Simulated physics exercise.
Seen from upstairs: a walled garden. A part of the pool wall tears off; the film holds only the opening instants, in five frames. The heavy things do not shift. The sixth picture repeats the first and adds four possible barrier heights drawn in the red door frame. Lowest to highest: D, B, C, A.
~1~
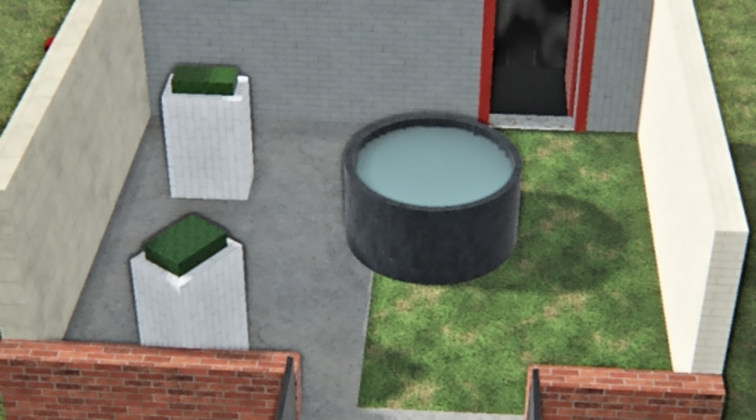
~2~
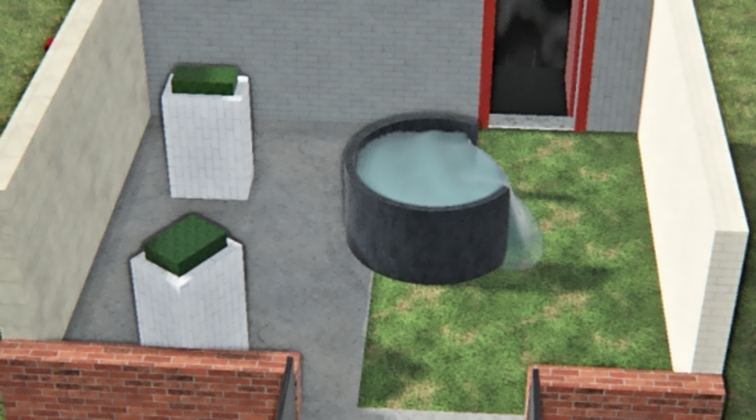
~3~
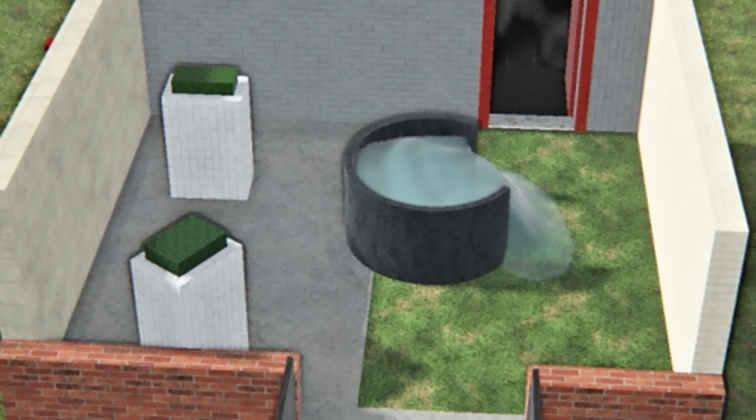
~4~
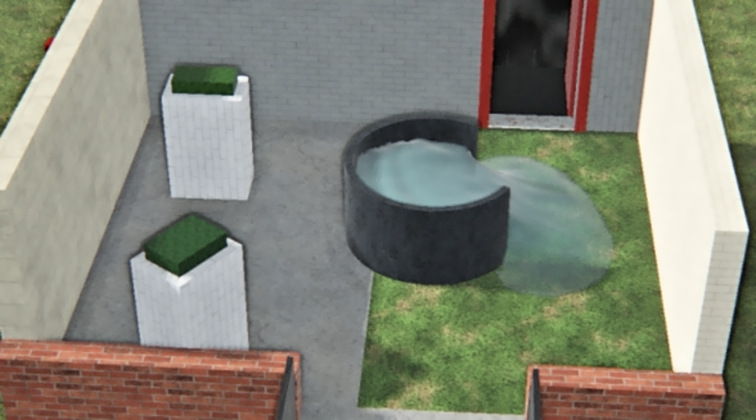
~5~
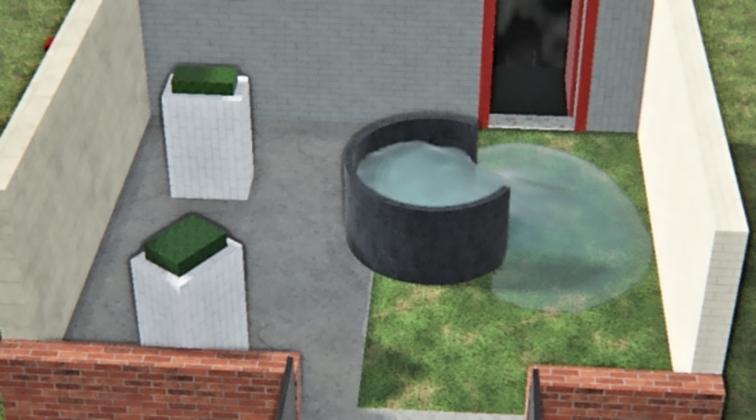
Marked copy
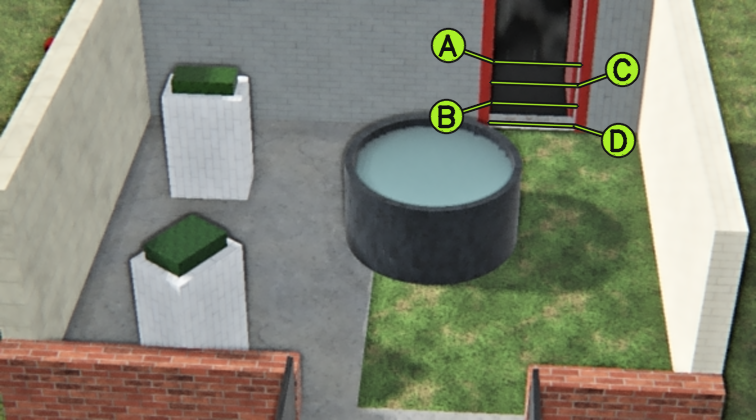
Water pours from the open right side of a round dark pool and spreads across grass.
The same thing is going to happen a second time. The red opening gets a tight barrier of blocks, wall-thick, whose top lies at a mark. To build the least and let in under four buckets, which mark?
That is height B.
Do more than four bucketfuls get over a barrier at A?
No.
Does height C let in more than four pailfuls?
No, that is safe.
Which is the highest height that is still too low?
D it is.
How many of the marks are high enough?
Three.
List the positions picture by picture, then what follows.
The first picture shows water in the pool at rest, its middle at (433, 168); foot of the red doorway at (531, 129); open gate at (414, 354).
In the second picture, 2 % of the ground under water, visible out to (507, 222).
In the third picture, 5 % of the ground under water, visible out to (557, 265).
In the fourth picture, 9 % of the ground under water, visible out to (585, 273).
In the fifth picture, 16 % of the ground under water, visible out to (575, 159).
In lime, A at (536, 63); B at (533, 104); C at (535, 84); D at (532, 124); from the bottom up D, B, C, A.
With A, nothing gets over.
With B, nothing gets over.
With C, nothing gets over.
With D, about 12 bucketfuls get in.
